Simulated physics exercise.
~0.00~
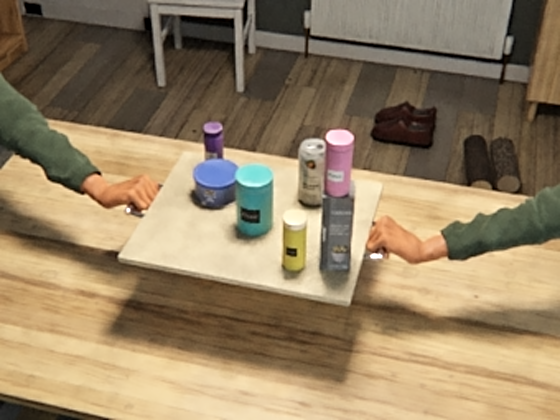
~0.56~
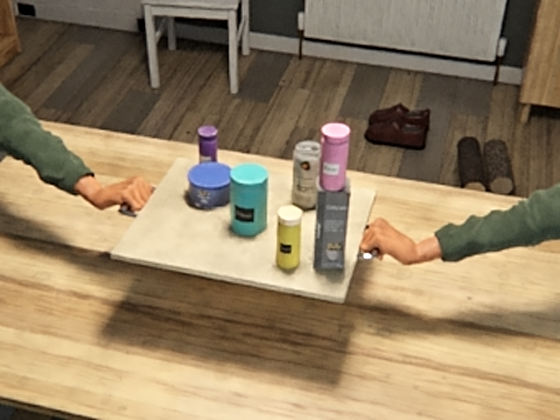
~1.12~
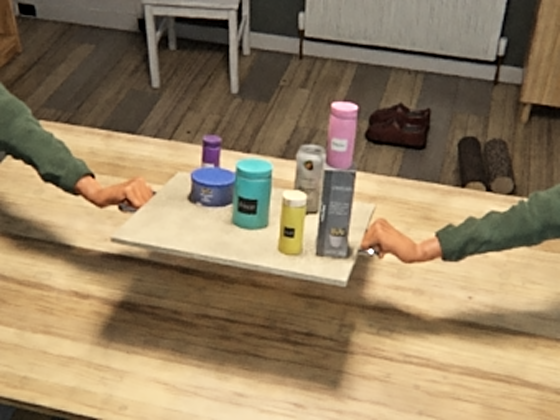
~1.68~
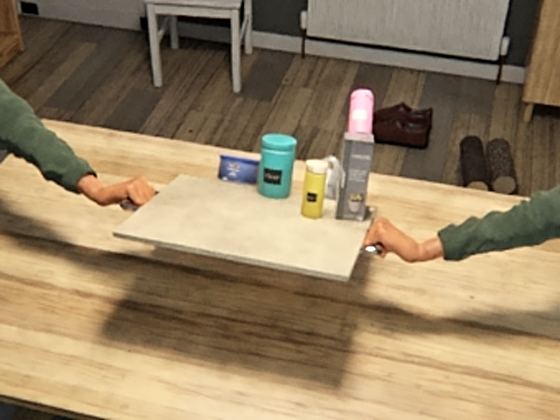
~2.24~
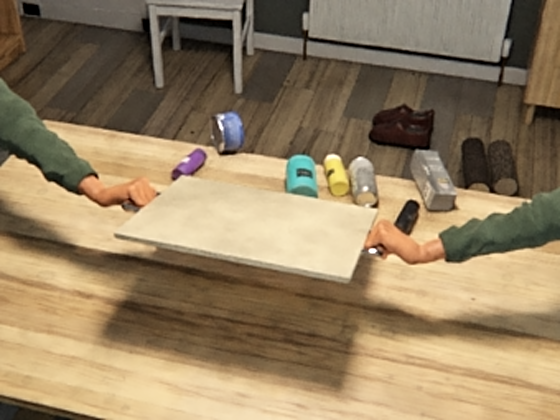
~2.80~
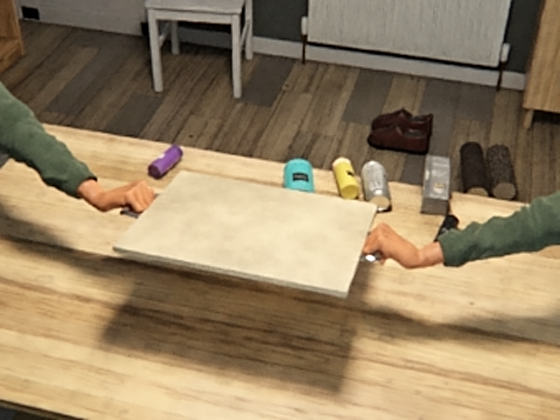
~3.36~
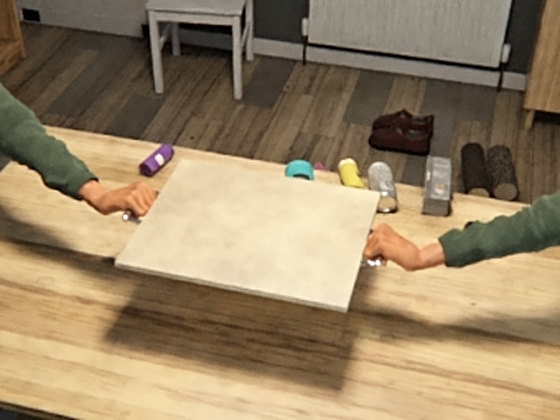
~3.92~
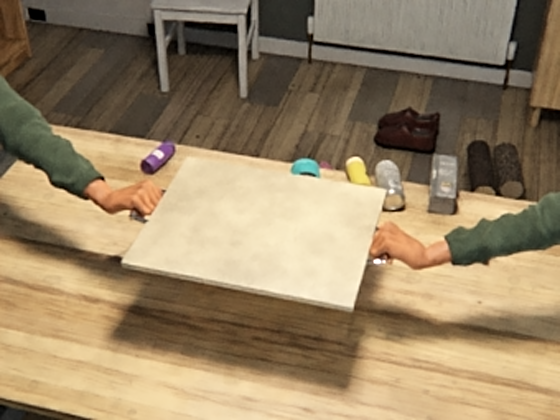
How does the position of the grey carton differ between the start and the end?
At the start the grey carton stands upright on the tray, and at the end it lies on its side off the tray.
